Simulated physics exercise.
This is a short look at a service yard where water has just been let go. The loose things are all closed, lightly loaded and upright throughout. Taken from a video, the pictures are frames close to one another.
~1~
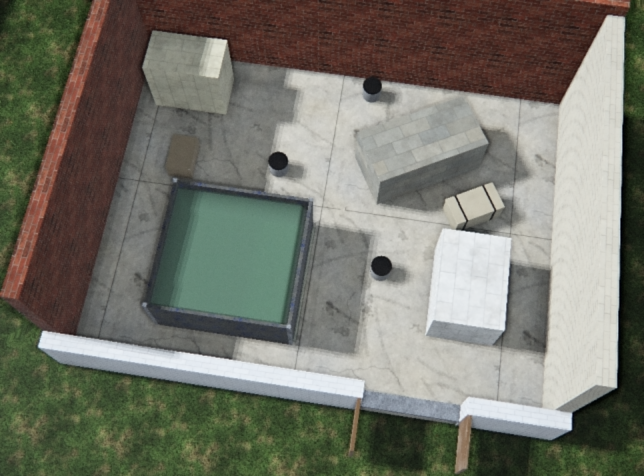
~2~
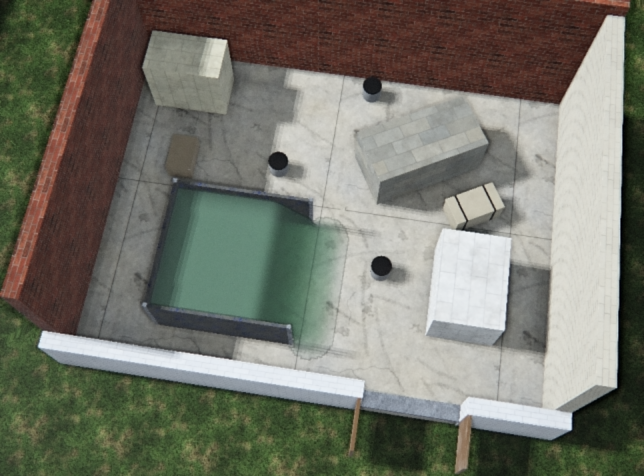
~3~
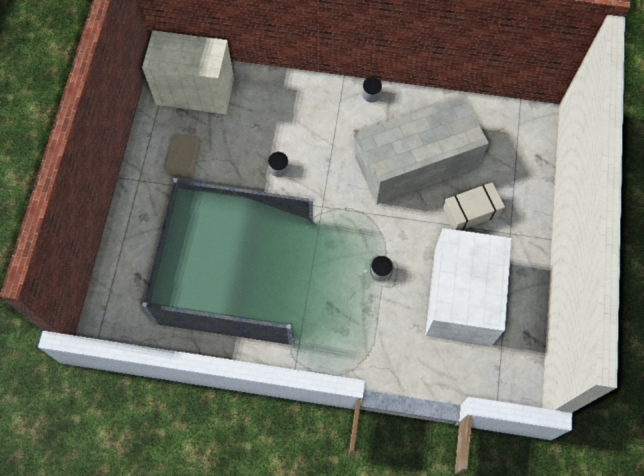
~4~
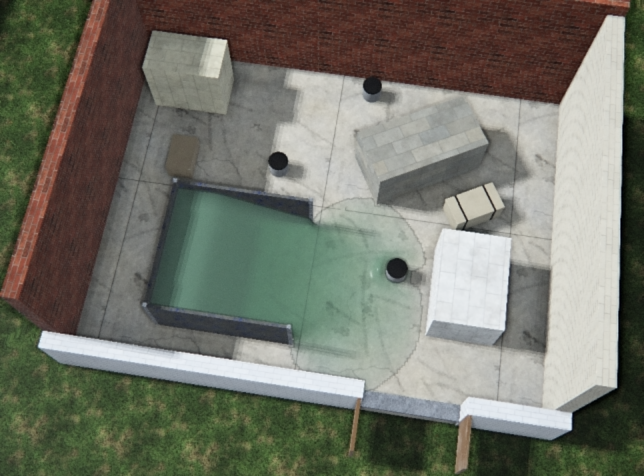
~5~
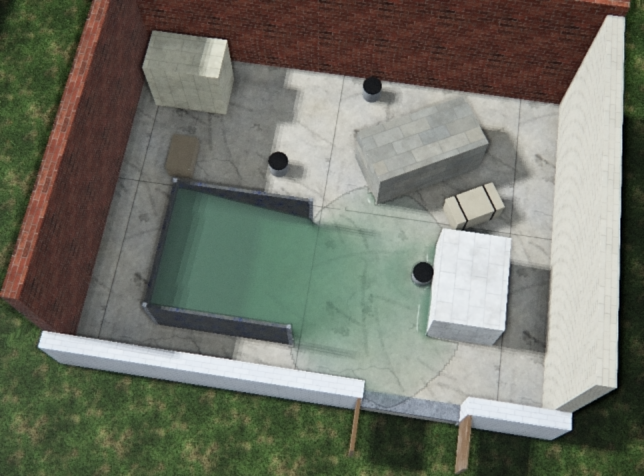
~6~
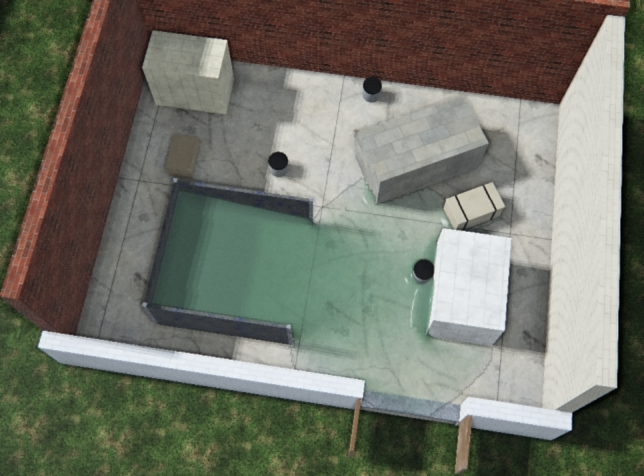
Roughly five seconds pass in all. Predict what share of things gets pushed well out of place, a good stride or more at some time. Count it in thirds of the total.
The part that gets shoved well aside lies in the middle band.
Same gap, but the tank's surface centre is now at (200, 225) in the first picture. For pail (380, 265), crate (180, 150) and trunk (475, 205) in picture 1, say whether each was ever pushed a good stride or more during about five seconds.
Lab note - in sequence: Displaced that much; less than that; displaced that much.
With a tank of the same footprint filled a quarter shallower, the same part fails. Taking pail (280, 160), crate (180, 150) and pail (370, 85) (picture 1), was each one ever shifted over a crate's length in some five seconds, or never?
In the order you named them: Stayed within the threshold, stayed within the threshold, stayed within the threshold.
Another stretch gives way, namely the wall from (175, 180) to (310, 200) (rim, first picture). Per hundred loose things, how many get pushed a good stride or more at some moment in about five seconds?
80 per cent or thereabouts.
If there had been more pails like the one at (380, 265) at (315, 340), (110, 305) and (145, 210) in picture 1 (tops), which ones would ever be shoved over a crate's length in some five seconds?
In sequence: Knocked well away; hardly budges; hardly budges.
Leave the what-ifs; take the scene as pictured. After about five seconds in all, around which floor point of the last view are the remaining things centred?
Average floor point: Approx. (304, 127).
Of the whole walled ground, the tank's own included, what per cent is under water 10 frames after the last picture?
Roughly 50 %.
A moment on, 1 of 5 are well off their spots; 1 afloat.
Next, 2 of 5 are well off their spots; 2 afloat.
Later, 2 of 5 are well off their spots; 2 afloat.
In the end, 3 of 5 are well off their spots, and 3 have been at some point; 2 afloat.
